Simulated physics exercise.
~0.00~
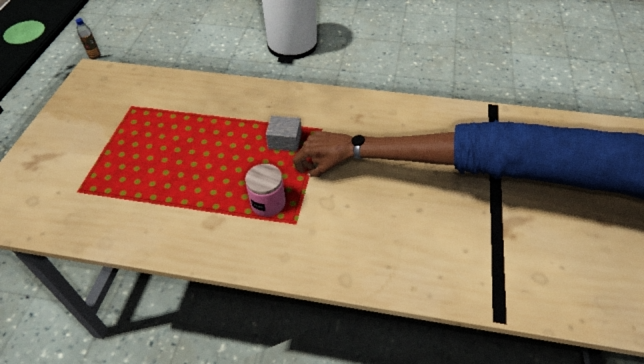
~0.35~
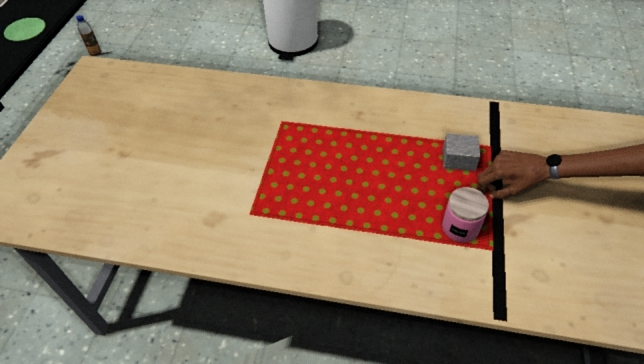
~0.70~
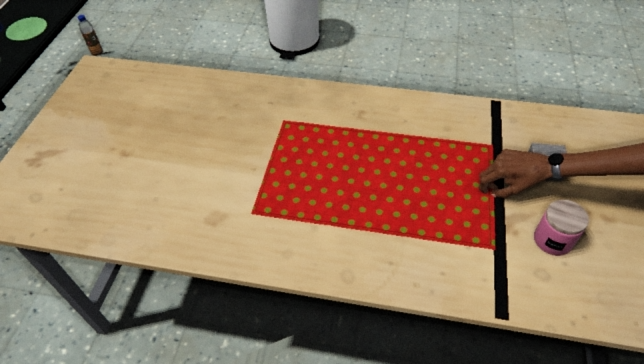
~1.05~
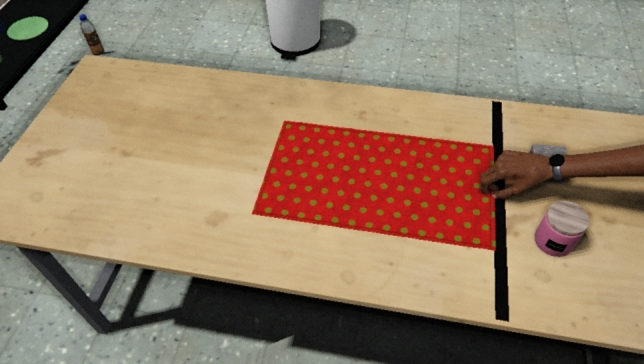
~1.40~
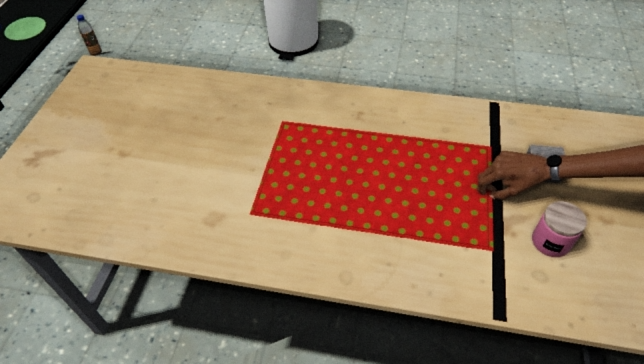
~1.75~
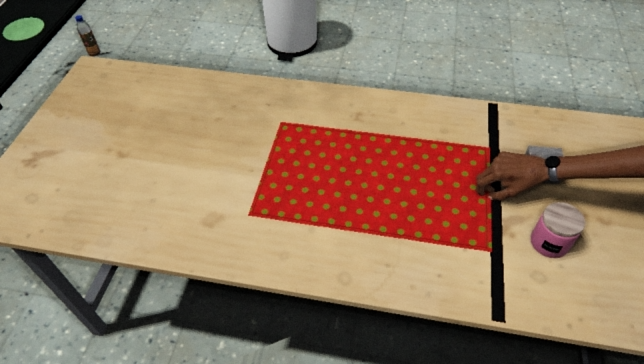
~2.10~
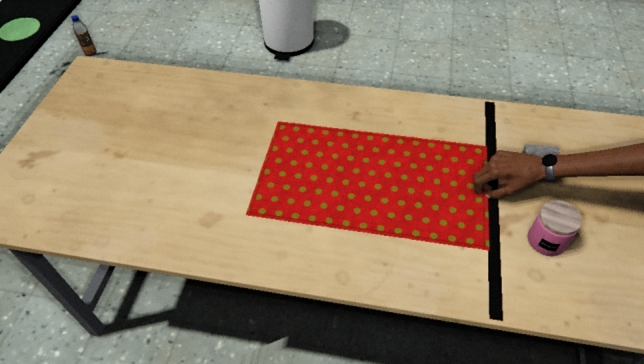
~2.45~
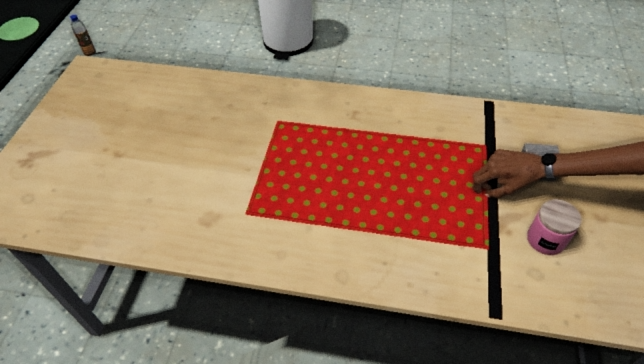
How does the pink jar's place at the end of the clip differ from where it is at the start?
At the start the pink jar sits on the red cloth, near its right edge and well to the left of the black tape. By the end it is off the cloth, standing on the bare wood to the right of the tape.
The clip opens on a wooden table where a hand grips the right edge of a red, dotted cloth that carries a pink jar and a grey block. The arm, in a blue sleeve at first, draws the cloth to the right, and both objects ride along towards a strip of black tape. The cloth stops with its leading edge at the tape, while the jar and the block carry on off the front of it. At the end, the hand stays at the edge, with the jar resting on bare wood past the tape and the block beside the wrist, partly hidden.
